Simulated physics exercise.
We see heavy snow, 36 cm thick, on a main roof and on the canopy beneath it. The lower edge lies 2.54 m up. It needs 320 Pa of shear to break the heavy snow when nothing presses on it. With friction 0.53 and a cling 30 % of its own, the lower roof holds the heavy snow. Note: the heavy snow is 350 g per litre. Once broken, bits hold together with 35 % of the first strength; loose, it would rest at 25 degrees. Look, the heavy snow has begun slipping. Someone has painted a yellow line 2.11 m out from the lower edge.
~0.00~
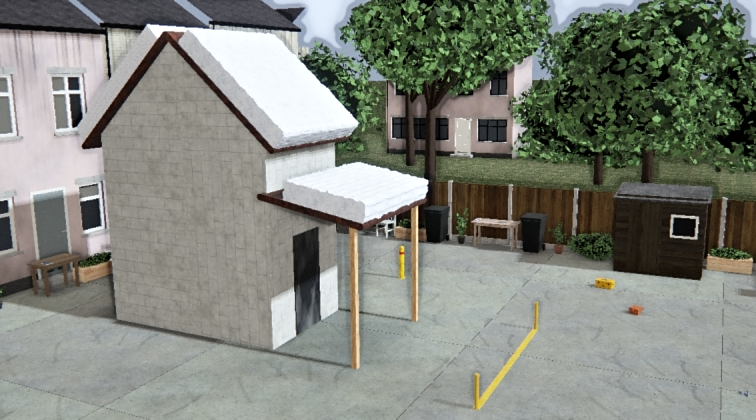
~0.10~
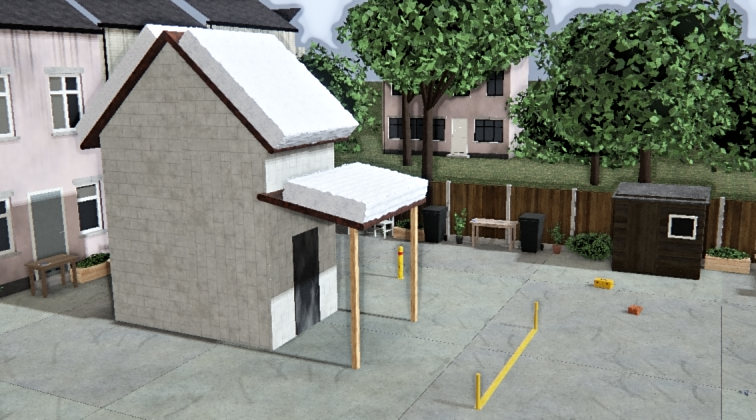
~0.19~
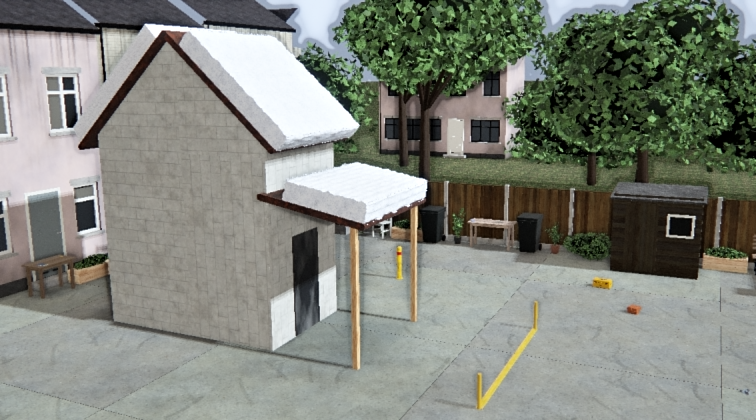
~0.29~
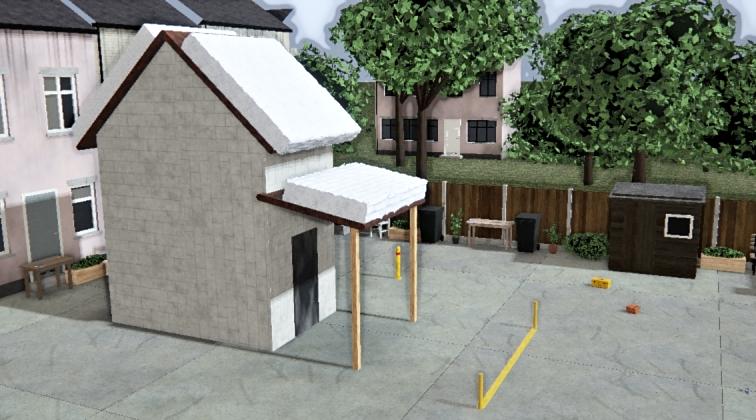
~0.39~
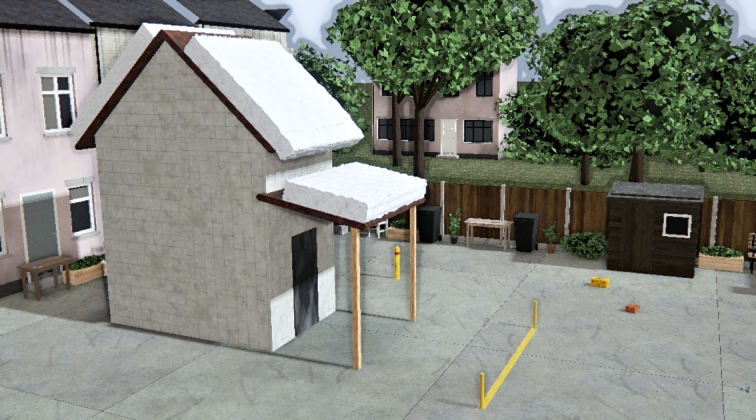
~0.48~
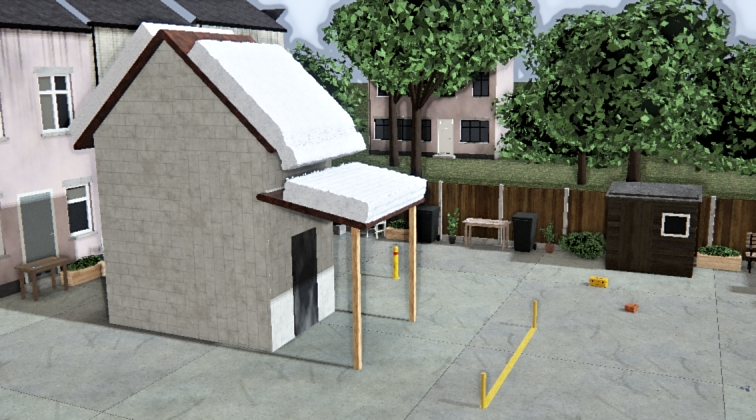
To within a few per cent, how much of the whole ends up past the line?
I would say 15 per cent of it.
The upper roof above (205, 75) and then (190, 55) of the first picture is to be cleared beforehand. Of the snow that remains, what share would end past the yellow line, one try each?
First try roughly 3 %, second roughly 10 %.
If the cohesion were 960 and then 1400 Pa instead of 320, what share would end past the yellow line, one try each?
It'd be some 0 percent the first time and some 0 percent the second.
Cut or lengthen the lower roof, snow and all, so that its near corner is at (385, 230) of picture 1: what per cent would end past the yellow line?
That would come to roughly 12 %.
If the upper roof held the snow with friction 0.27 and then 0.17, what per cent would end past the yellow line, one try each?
20 %, then 25 %.
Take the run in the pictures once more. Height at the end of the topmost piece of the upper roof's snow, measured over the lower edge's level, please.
Height above lower edge: Approx. 0.7 m.
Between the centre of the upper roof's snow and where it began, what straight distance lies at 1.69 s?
Roughly 2.8 m.
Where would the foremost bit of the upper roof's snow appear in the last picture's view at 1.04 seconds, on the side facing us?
It lies at around (337, 182) in the last picture.
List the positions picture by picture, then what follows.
In the first frame, front end of the heavy snow at (275, 143).
In the second frame, front end of the heavy snow at (276, 144), its middle shifted 1.6 cm.
In the third frame, front end of the heavy snow at (277, 148), its middle shifted 5.9 cm, 2 % of it past the upper edge, in one piece.
In the fourth frame, front end of the heavy snow at (280, 143), its middle shifted 13 cm, 5 % of it past the upper edge, in one piece.
In the fifth frame, front end of the heavy snow at (284, 136), its middle shifted 23 cm, 9 % of it past the upper edge, cracking.
In the sixth frame, front end of the heavy snow at (290, 146), its middle shifted 36 cm, 14 % of it past the upper edge, cracking.
By 1.04 s, none is below the lower edge and 0 % is past the line.
By 1.69 s, 7 % is below the lower edge and 0 % is past the line.
By 2.35 s, 48 % is below the lower edge and 4 % is past the line.
By 3.00 s, 53 % is below the lower edge and 15 % is past the line.
By 3.70 s, at the end, 53 % is below the lower edge and 15 % is past the line.
